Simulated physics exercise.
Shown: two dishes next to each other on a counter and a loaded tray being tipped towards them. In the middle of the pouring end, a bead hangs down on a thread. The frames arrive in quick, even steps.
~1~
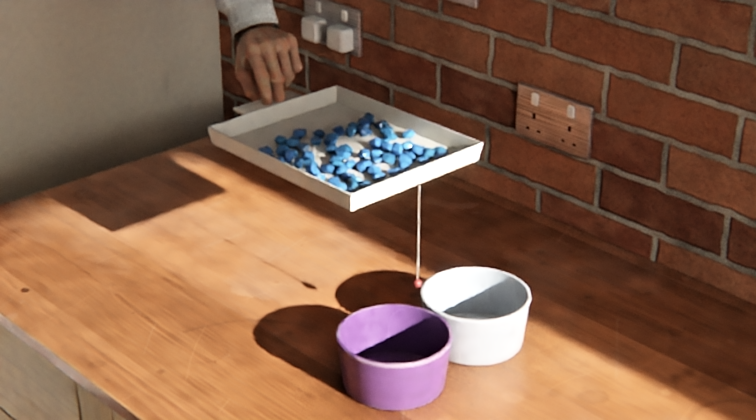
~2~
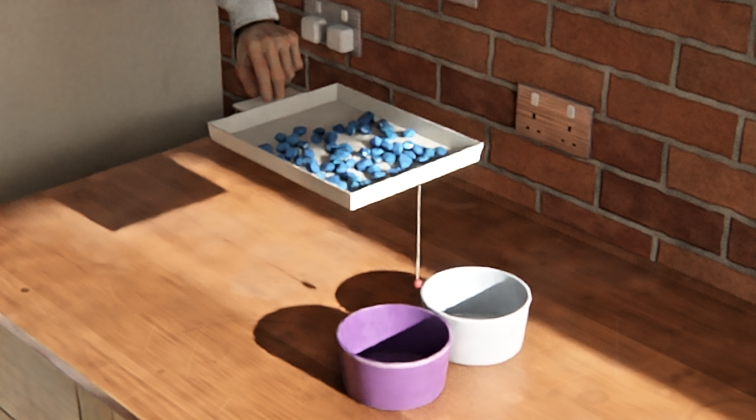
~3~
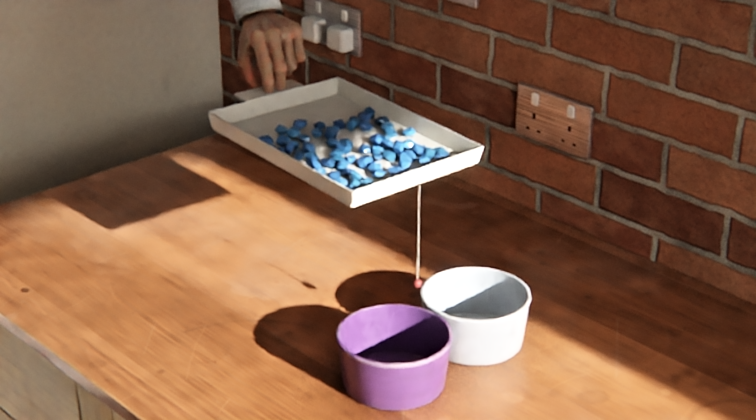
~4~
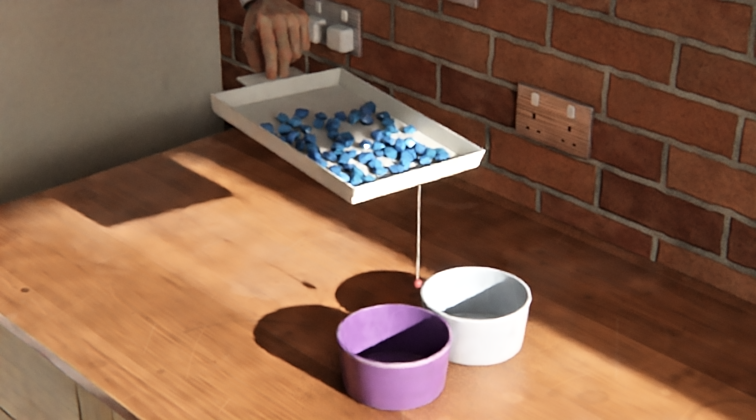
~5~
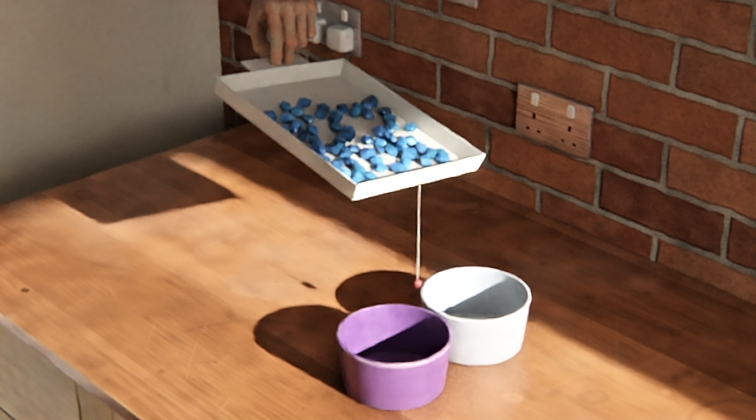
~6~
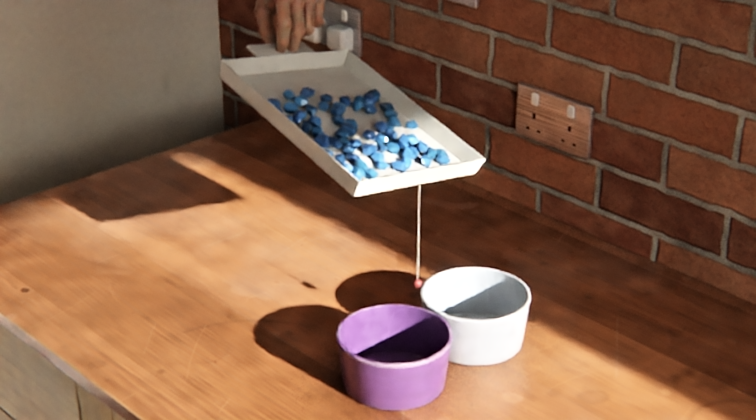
Hand lifting the back of a white tray of blue stones, tilting it gradually above purple and white dishes on a wooden counter.
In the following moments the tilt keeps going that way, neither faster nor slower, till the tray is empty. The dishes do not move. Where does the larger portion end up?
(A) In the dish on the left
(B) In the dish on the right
Option B: In the dish on the right.
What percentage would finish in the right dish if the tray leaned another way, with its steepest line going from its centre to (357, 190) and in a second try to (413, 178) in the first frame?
In turn some 0 and 60 per cent.
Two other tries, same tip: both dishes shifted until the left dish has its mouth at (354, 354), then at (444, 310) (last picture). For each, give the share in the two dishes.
Estimates in order: 10 percent, 60 percent.
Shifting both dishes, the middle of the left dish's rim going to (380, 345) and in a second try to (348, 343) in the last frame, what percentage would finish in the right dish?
The first position comes out at 20 per cent, the other at 20 per cent.
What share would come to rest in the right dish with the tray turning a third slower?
Some 50 per cent.
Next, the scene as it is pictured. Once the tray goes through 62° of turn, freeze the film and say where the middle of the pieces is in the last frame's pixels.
I'd mark the middle close to (436, 148).
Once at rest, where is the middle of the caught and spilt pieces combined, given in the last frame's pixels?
The centre comes to rest near (475, 326).
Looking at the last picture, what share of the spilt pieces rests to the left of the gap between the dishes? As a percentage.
It works out to some 20 per cent.
Soon, tray tipped steeply; all on the tray.
A while on, tray tipped right over; about two thirds on the tray; about a quarter in the right dish; a small part outside both; a small part in the air.
Towards the end, tray tipped past a quarter turn; about two thirds in the right dish; about a quarter outside both.
Finally, tray tipped past a quarter turn; none in the left dish; about two thirds in the right dish; about a quarter outside both.
